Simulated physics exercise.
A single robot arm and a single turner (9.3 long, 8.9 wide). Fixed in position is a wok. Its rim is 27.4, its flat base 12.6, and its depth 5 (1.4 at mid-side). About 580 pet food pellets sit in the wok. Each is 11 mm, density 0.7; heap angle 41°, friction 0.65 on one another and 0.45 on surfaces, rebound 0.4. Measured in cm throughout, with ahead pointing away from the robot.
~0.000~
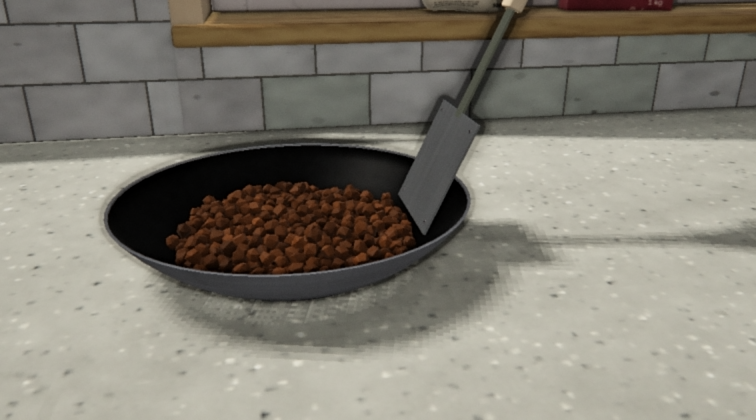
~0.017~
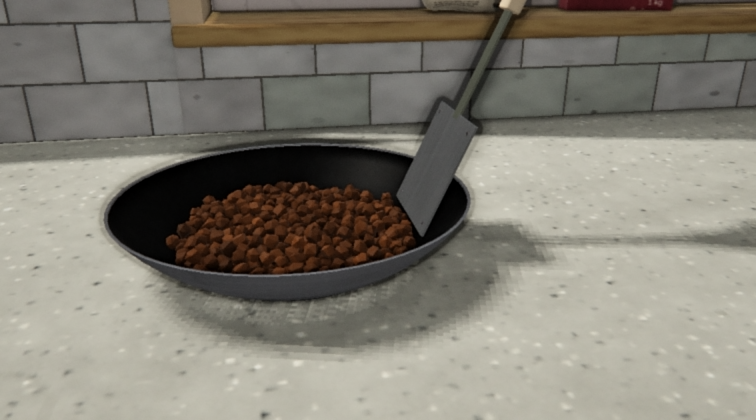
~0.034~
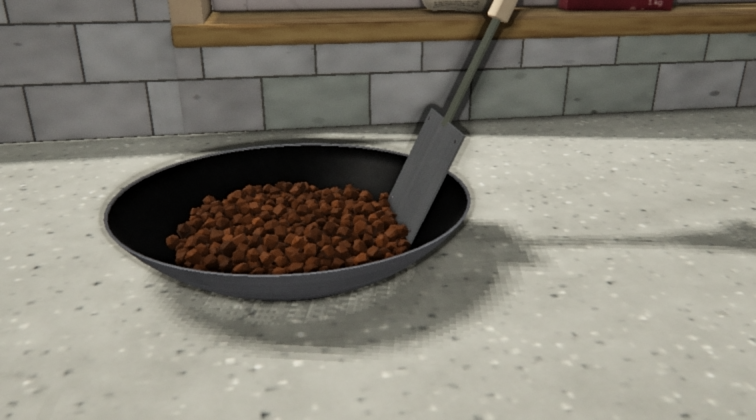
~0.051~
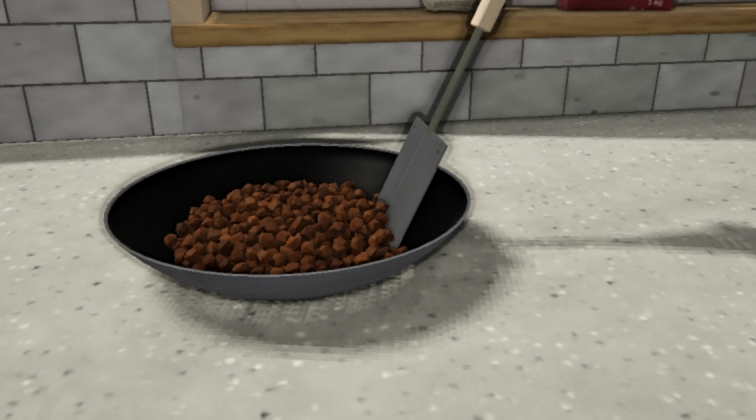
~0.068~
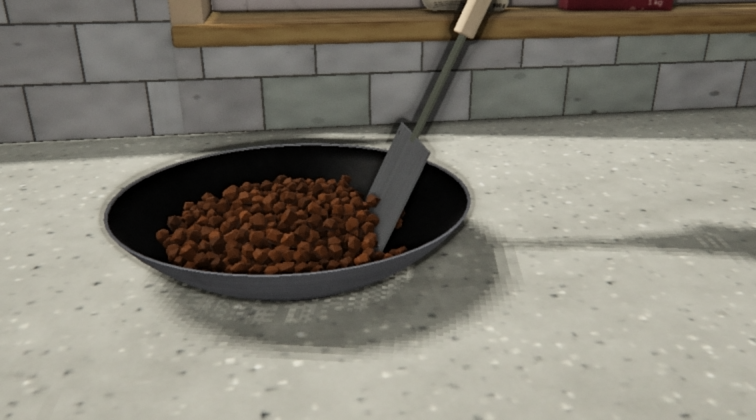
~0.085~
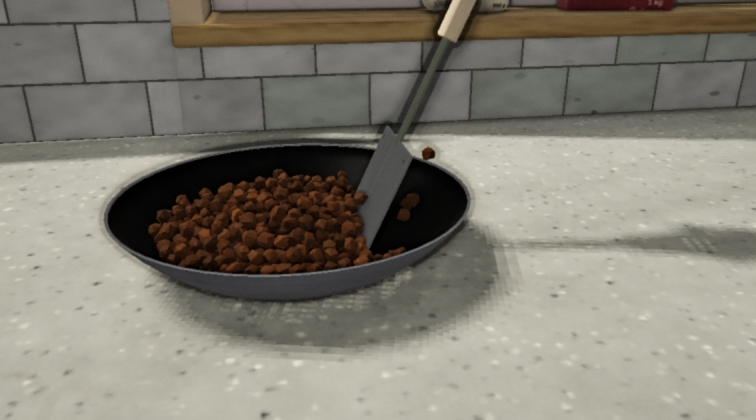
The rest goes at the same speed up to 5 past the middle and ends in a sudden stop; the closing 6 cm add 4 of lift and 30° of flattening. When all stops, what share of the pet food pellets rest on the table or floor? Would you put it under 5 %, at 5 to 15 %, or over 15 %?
I would say under 5 %.
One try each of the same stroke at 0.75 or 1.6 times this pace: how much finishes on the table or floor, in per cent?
Roughly 0 percent for the first try, 20 percent for the second.
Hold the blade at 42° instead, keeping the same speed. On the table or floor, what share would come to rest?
Roughly 0 per cent.
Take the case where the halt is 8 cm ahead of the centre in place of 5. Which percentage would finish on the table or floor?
With that change, I'd expect about 30 per cent.
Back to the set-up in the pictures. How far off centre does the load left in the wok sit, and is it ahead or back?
What stays is shifted forward by around 5.5 cm.
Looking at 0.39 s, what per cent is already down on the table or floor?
Roughly 0 per cent.
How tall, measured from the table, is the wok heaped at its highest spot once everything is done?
Height at the end: Around 6.5 cm.
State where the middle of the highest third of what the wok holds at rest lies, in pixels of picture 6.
Centre: Roughly (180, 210).
After 0.13 s, sloping 64°, highest piece 13 above the table; 577 in the wok, 2 on the blade or in flight.
After 0.17 s, sloping 51°, highest piece 19 above the table; 577 in the wok, 2 on the blade or in flight.
After 0.39 s, sloping 35°, highest piece 25 above the table; 571 in the wok, 5 on the table or floor, 3 on the blade or in flight.
After 1.44 s, sloping 35°, highest piece 6 above the table; 571 in the wok, 8 on the table or floor.
At rest, 571 in the wok, 8 on the table or floor. That is 1 % on the table or floor.
